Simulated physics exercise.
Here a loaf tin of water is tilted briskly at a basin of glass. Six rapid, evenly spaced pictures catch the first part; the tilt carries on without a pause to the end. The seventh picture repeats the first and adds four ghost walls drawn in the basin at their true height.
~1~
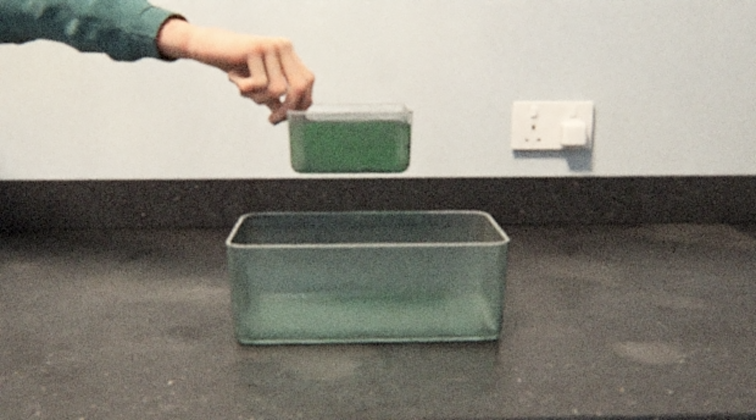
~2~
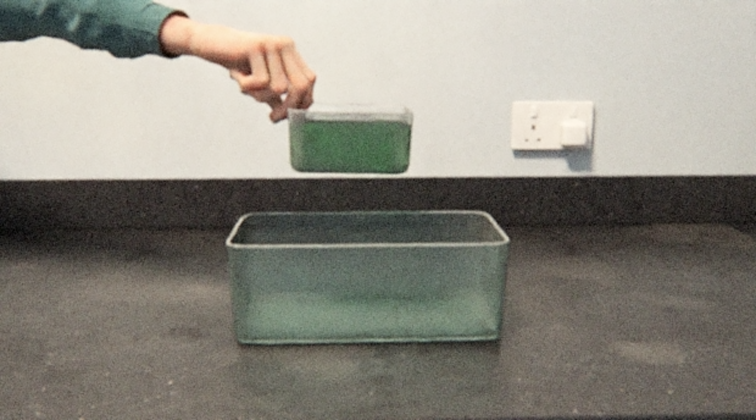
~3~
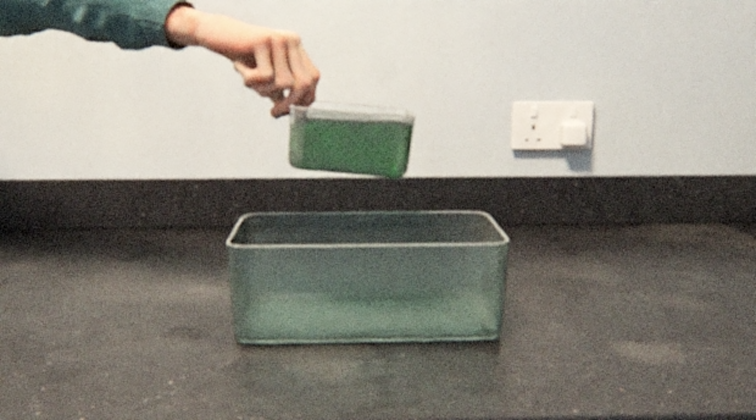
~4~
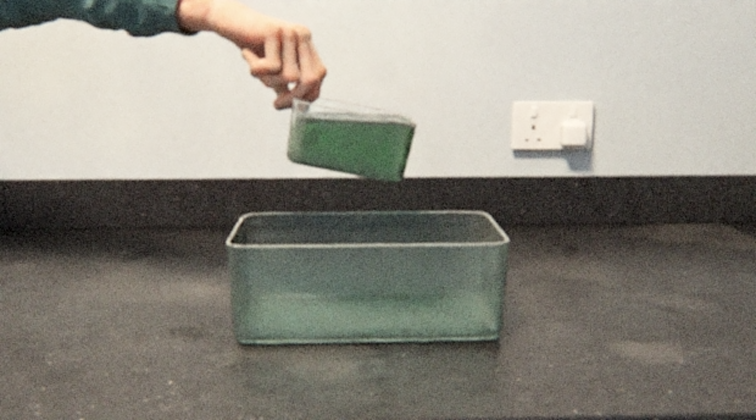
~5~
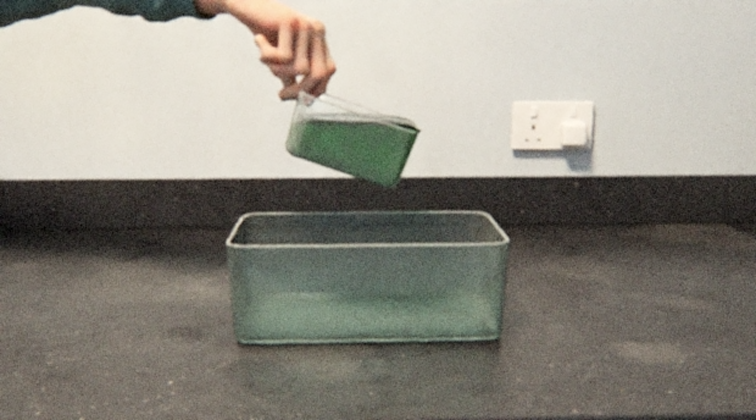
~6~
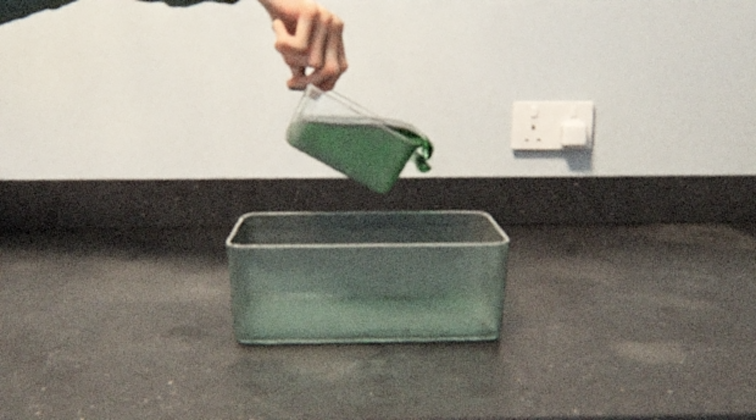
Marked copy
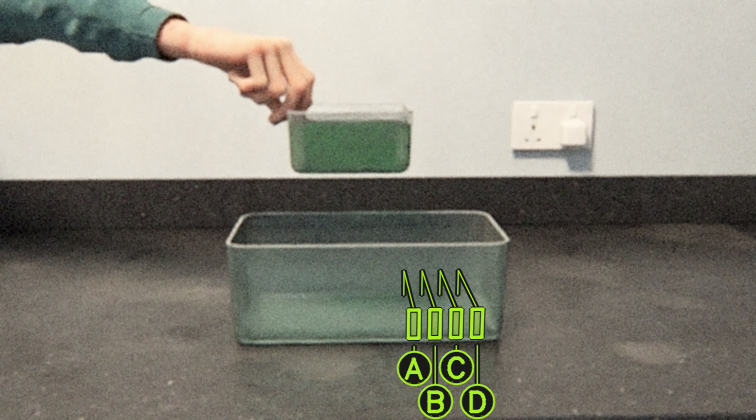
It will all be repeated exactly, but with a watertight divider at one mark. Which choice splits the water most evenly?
It is B.
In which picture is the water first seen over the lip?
Picture 5.
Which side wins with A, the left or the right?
More ends on the right.
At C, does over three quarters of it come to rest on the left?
No.
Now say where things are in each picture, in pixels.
Upright, lip at (407, 107); basin from (234, 341) to (502, 337); nothing has left yet, in the first frame.
Upright, lip at (408, 109); nothing has left yet, in the second frame.
Tipped about 5°, lip at (409, 112); nothing has left yet, in the third frame.
Tipped about 11°, lip at (411, 119); nothing has left yet, in the fourth frame.
Tipped about 19°, lip at (413, 128); water is over the lip, down to (413, 128), in the fifth frame.
Tipped about 29°, lip at (413, 138); water is over the lip, down to (419, 165), in the sixth frame.
In lime, A at (414, 346); B at (435, 345); C at (456, 345); D at (477, 345).
With A, about 31 % ends left of the wall and 68 % right of it.
With B, about 47 % ends left of the wall and 52 % right of it.
With C, about 65 % ends left of the wall and 35 % right of it.
With D, about 82 % ends left of the wall and 17 % right of it.
